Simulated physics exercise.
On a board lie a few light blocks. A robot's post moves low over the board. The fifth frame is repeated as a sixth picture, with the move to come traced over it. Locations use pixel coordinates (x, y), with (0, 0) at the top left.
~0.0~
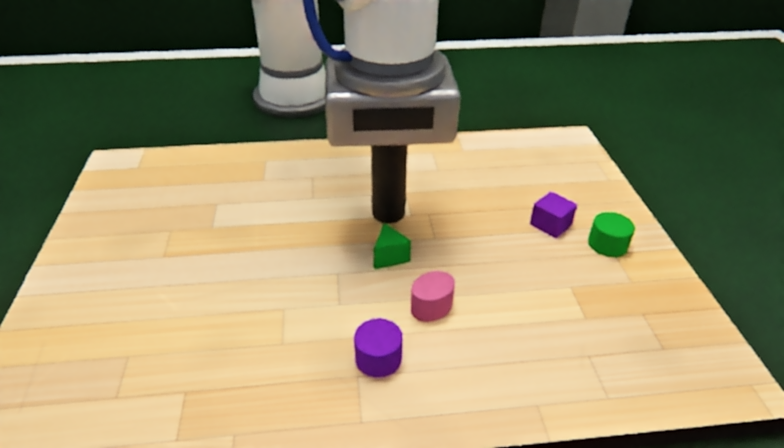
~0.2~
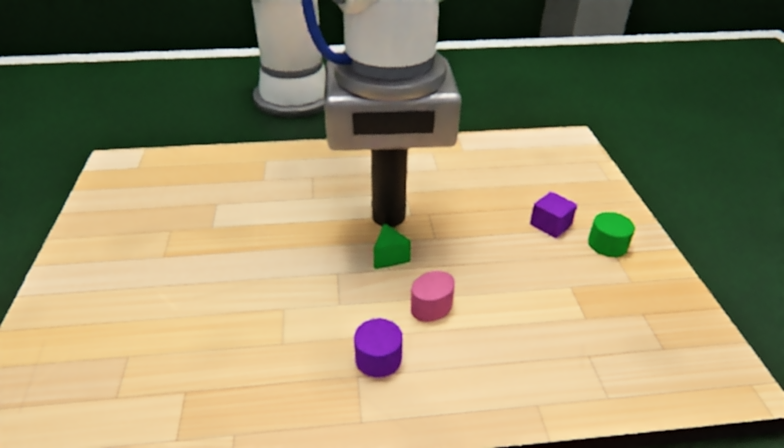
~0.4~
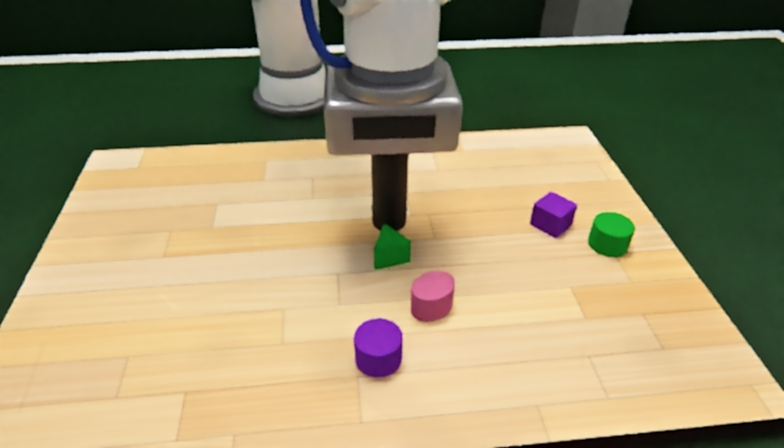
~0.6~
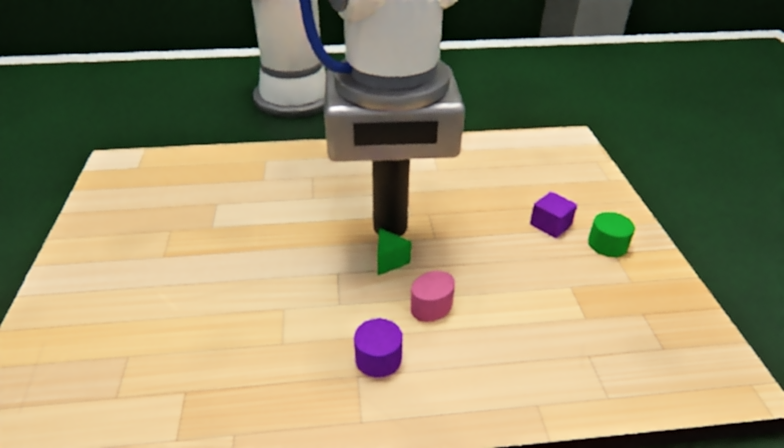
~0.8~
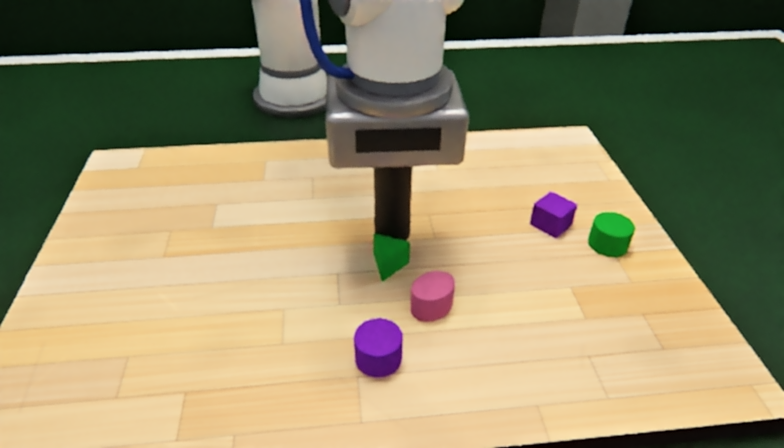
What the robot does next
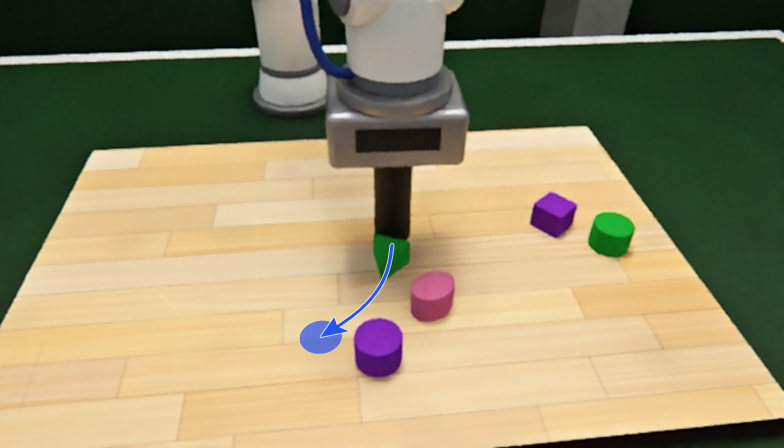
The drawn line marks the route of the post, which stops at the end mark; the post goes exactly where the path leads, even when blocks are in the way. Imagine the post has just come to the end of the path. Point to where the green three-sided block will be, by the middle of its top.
The centre of its top face lies at (380, 310).
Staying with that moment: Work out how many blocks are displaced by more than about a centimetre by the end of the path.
One.
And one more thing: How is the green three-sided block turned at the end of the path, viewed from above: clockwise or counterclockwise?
Seen from above, its turn is counter-clockwise.
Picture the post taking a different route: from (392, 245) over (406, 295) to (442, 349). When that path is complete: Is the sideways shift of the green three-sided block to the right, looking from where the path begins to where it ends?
Yes, that is what happens.
The line goes from (392, 245) by way of (385, 277) and (361, 309) to (321, 337).
The first path, step by step. One third of the way, post (384, 267); green three-sided block (387, 279), turned 25° anticlockwise.
Two thirds of the way, post (361, 298); purple cylinder (380, 339); green three-sided block (380, 310), turned 70° anticlockwise.
At the end, post (320, 326); purple cylinder (380, 339); green three-sided block (380, 310), turned 70° anticlockwise; pink elliptical block unmoved.
